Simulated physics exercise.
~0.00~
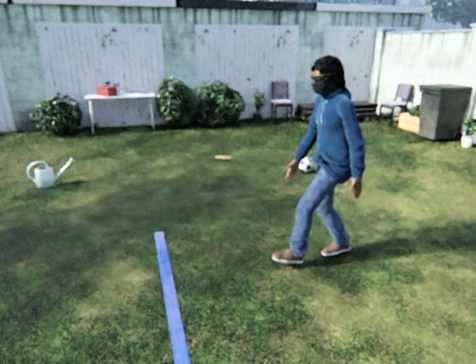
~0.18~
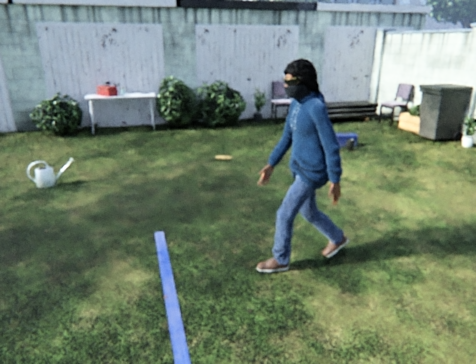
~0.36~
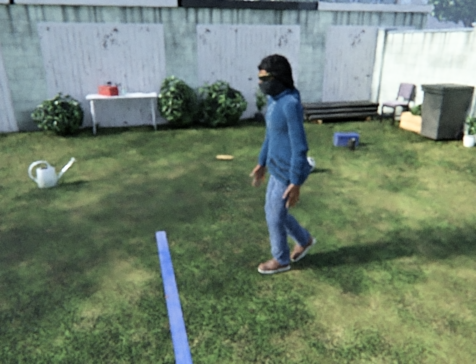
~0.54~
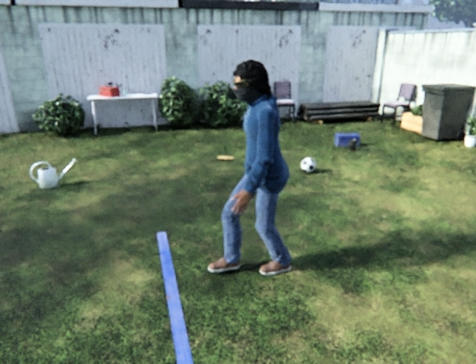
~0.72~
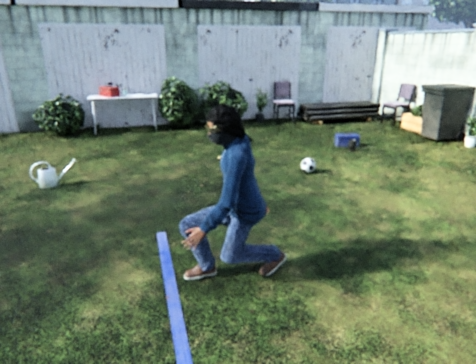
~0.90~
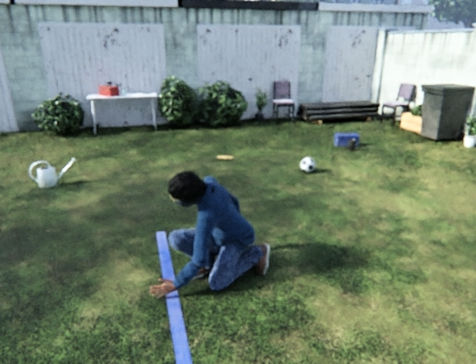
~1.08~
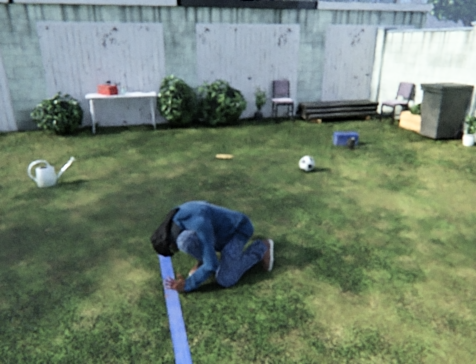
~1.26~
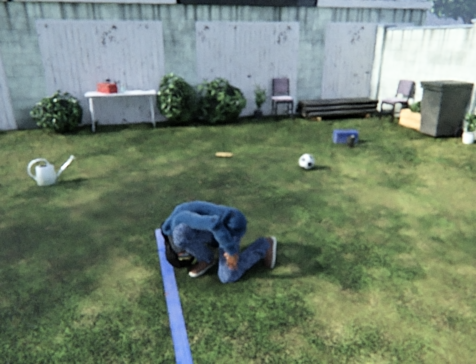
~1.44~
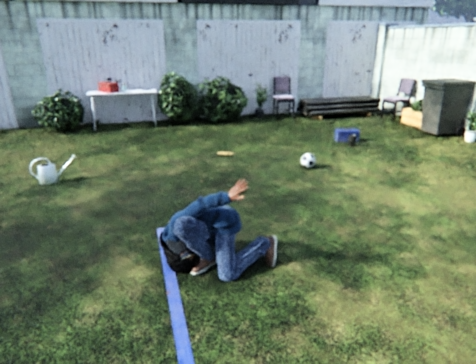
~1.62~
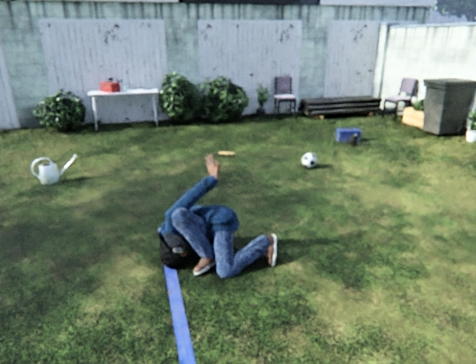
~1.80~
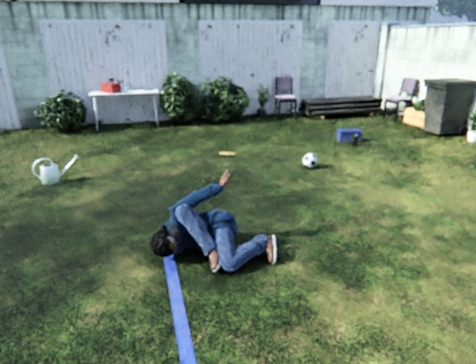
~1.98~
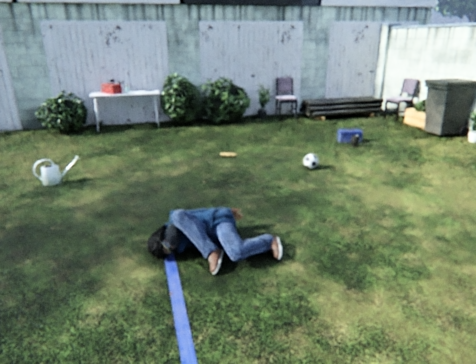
In a walled backyard with a white watering can, shrubs, a table, chairs and a soccer ball on the grass, a dark-haired person in a blue top and jeans, face partly covered, walks left toward a strip of blue tape. Near the tape, the person bends the knees and sinks to a kneel, reaching a hand down to it. The body folds forward until the head is low beside the tape. One arm then lifts into the air as the person rolls onto their side. The arm lowers, and the person lies curled up, head at the tape and hips short of it.
